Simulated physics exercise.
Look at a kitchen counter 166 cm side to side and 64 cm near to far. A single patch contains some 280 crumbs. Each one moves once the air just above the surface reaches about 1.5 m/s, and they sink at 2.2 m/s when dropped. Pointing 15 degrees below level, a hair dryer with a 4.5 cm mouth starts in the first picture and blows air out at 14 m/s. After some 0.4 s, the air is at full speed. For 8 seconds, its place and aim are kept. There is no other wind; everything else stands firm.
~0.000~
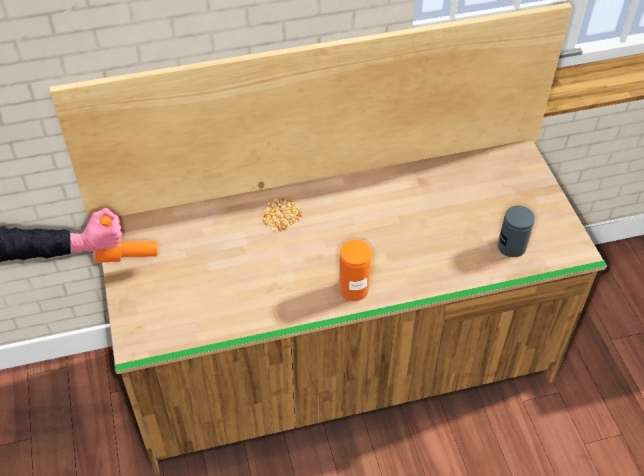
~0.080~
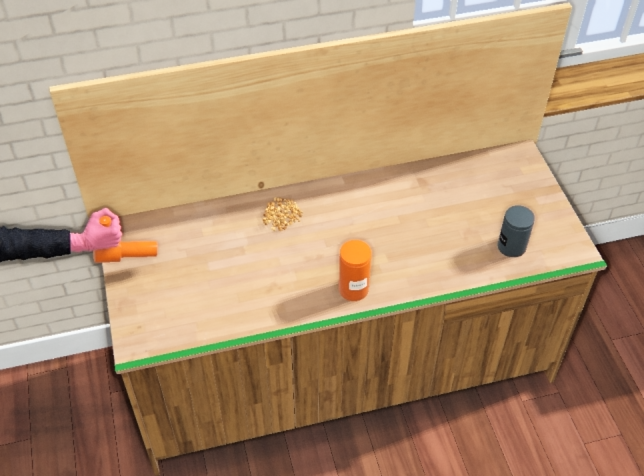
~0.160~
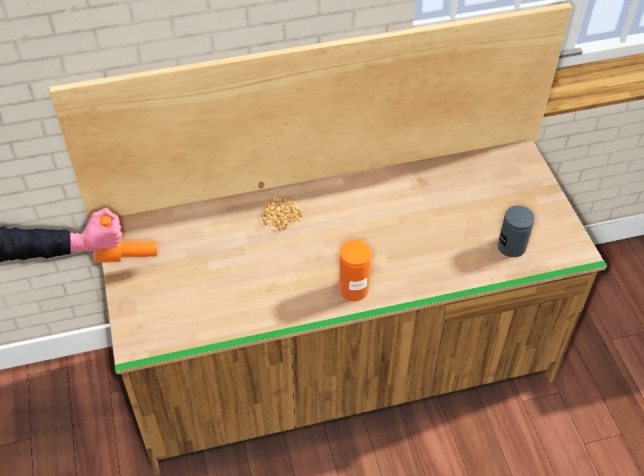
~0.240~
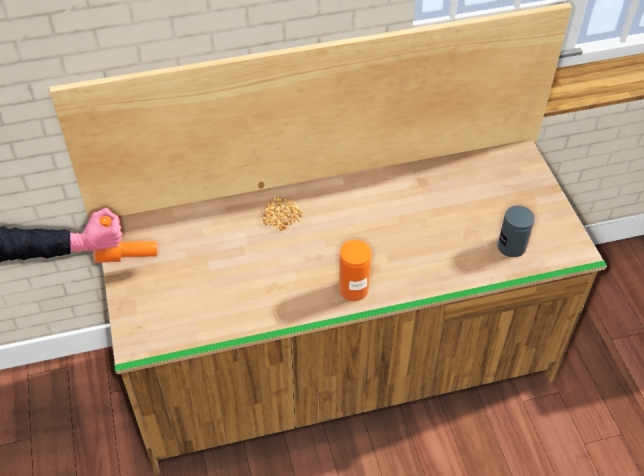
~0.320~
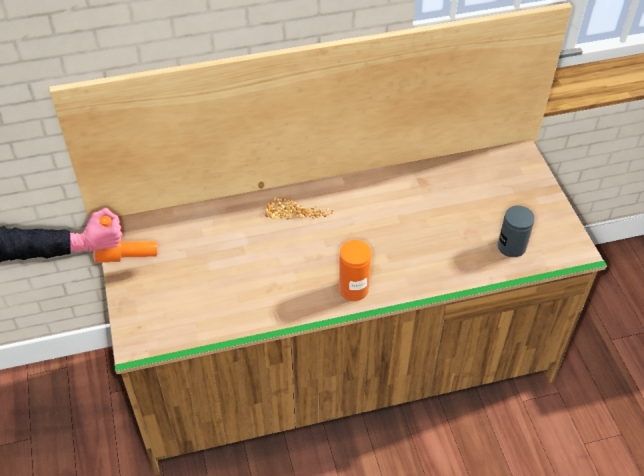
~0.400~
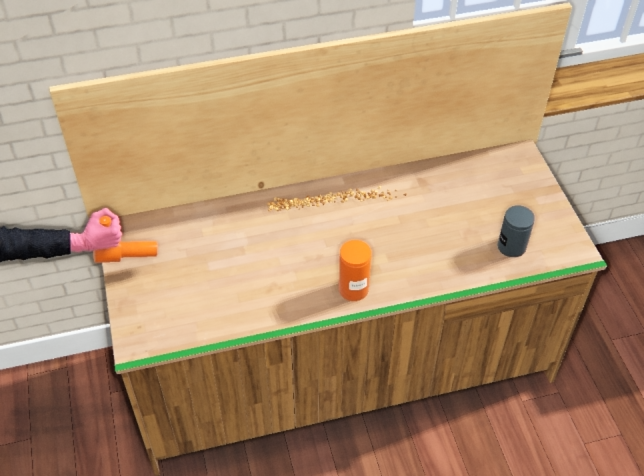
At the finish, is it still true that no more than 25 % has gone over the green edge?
Yes, it is still true.
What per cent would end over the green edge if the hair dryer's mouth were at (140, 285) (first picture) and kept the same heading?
It would come out near 0 in a hundred.
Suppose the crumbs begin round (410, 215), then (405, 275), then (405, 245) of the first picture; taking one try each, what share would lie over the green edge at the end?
In turn: 0 per cent, 70 per cent, 4 per cent.
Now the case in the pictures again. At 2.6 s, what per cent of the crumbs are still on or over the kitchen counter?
I'd say close to 0 % are still there.
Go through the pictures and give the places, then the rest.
The middle of the crumbs is near (282, 217), none has stirred yet and the mouth of the hair dryer is at (156, 249), in the first picture.
The middle of the crumbs is near (282, 215), none has stirred yet and the green edge is centred on (373, 316), in the second picture.
The middle of the crumbs is near (282, 215), none has stirred yet, the top of a jar is at (356, 252) and the top of a jar is at (520, 216), in the third picture.
The middle of the crumbs is near (282, 215) and none has stirred yet, in the fourth picture.
The middle of the crumbs is near (291, 212), the farthest in sight from the hair dryer is at (332, 211) and about 40 % have left their places, in the fifth picture.
The middle of the crumbs is near (316, 201), the farthest in sight from the hair dryer is at (405, 195) and about 80 % have left their places, in the sixth picture.
After 1.6 s the count stands so, 0 % are over the green edge.
After 2.6 s the count stands so, 0 % are over the green edge.
After 4.4 s the count stands so, 0 % are over the green edge.
After 8.0 s, at the end, 0 % are over the green edge.
